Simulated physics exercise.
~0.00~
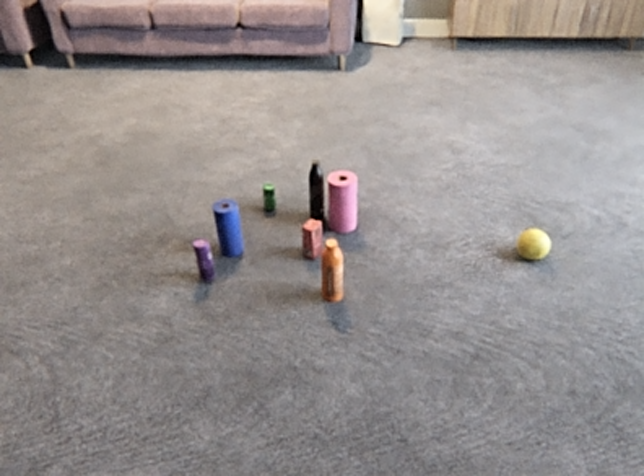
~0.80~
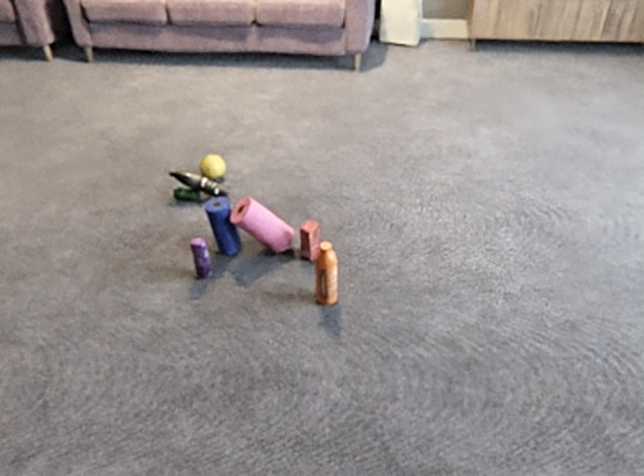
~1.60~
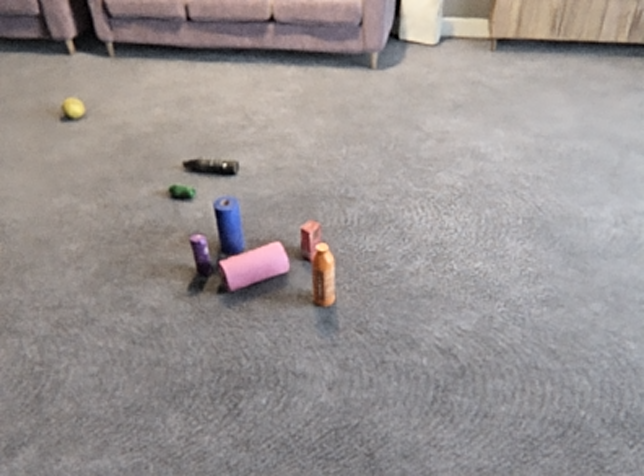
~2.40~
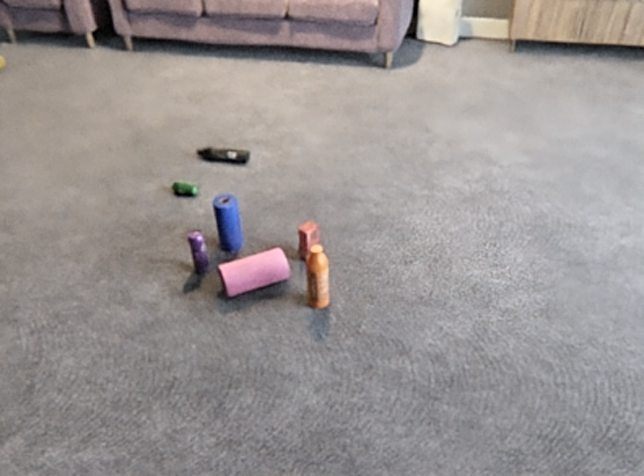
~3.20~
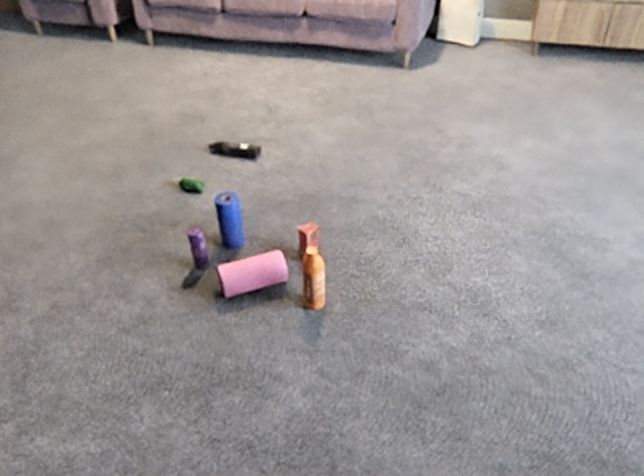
The clip opens on a grey carpet where seven household objects stand upright in a loose group, with a yellow ball off to the right. The ball travels left to the back of the group, and the black bottle and small green can topple as the pink roll tips over toward the blue roll. The pink roll then drops flat in front of the blue one while the ball rolls on toward the far left and out of view. At the end, the black bottle, green can and pink roll lie on the carpet, and the orange bottle, red carton, purple can and blue roll remain standing.
